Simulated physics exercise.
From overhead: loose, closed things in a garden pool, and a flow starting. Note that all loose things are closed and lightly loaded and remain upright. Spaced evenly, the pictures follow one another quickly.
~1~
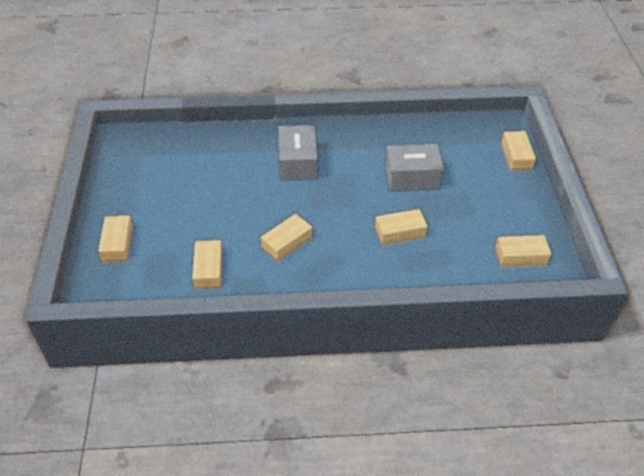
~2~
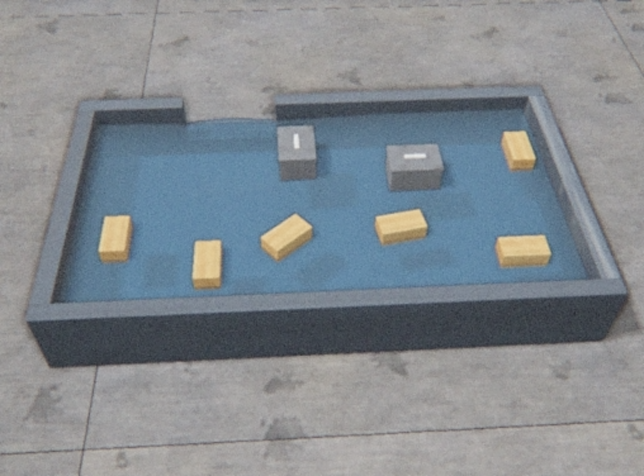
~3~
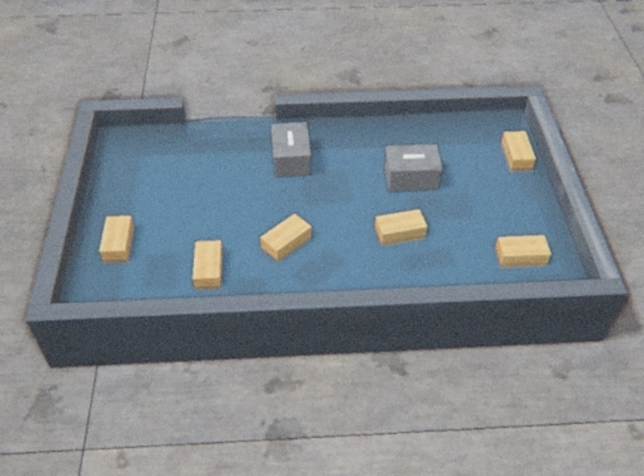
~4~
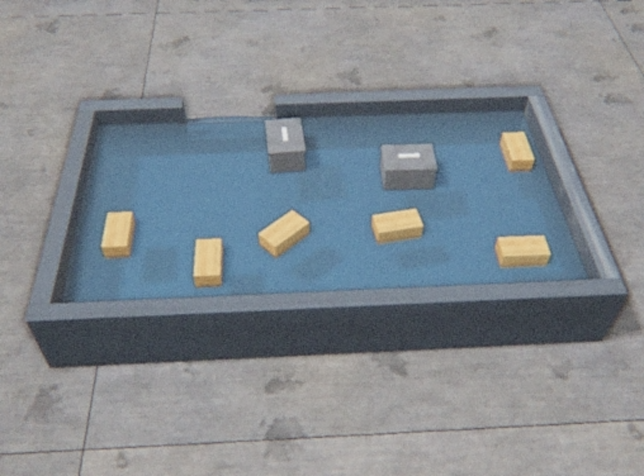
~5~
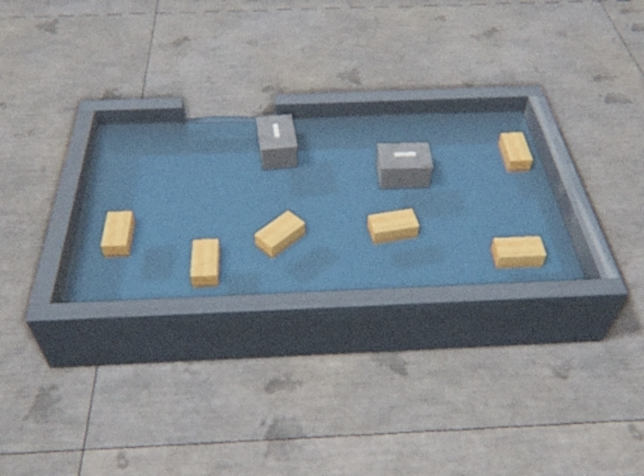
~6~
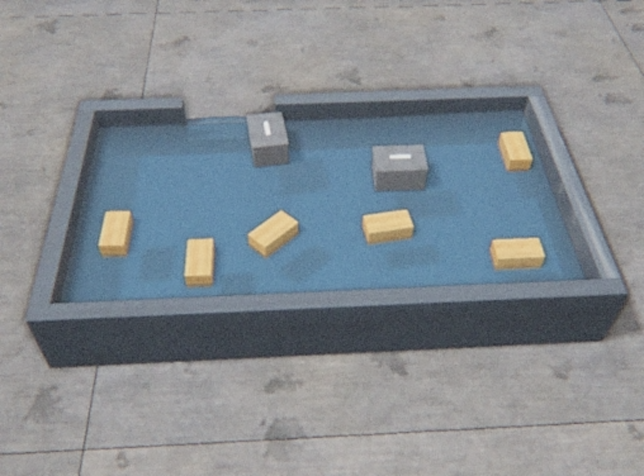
In a garden pool, a wall section disappears and the floating boxes and blocks drift slightly, mostly left.
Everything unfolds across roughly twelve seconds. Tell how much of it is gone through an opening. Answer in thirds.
Under a third.
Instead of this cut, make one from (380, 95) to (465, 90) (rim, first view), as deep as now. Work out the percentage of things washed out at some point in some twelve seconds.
20 %.
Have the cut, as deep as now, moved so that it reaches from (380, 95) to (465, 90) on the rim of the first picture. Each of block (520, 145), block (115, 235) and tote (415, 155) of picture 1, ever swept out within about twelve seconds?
First flushed away, then held back, then flushed away.
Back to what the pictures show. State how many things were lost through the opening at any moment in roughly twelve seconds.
1 in total.
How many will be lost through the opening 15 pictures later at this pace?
I make it 1.
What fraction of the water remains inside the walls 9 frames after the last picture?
82 %.
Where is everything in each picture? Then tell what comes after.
A tote at (297, 142), afloat; a block at (287, 232), afloat; 0 of 8 have shifted, in the first picture.
A tote at (296, 143) floats; a block at (287, 232) floats; 0 of 8 have shifted, in the second picture.
A tote at (291, 139), afloat, close to its start; a block at (286, 232), afloat; 1 of 8 have shifted, in the third picture.
A tote at (285, 135) floats, close to its start; a block at (284, 228), afloat, close to its start; 3 of 8 have shifted, in the fourth picture.
A tote at (276, 132) floats, close to its start; a block at (280, 229) floats, close to its start; 6 of 8 have shifted, in the fifth picture.
A tote at (267, 129), afloat, close to its start; a block at (273, 228) floats, close to its start; 6 of 8 have shifted, in the sixth picture.
A moment on, 0 of 8 are out; 8 afloat.
Next, 1 of 8 are out; 7 afloat.
Later, 1 of 8 are out; 7 afloat.
In the end, 1 of 8 are out; 7 afloat.
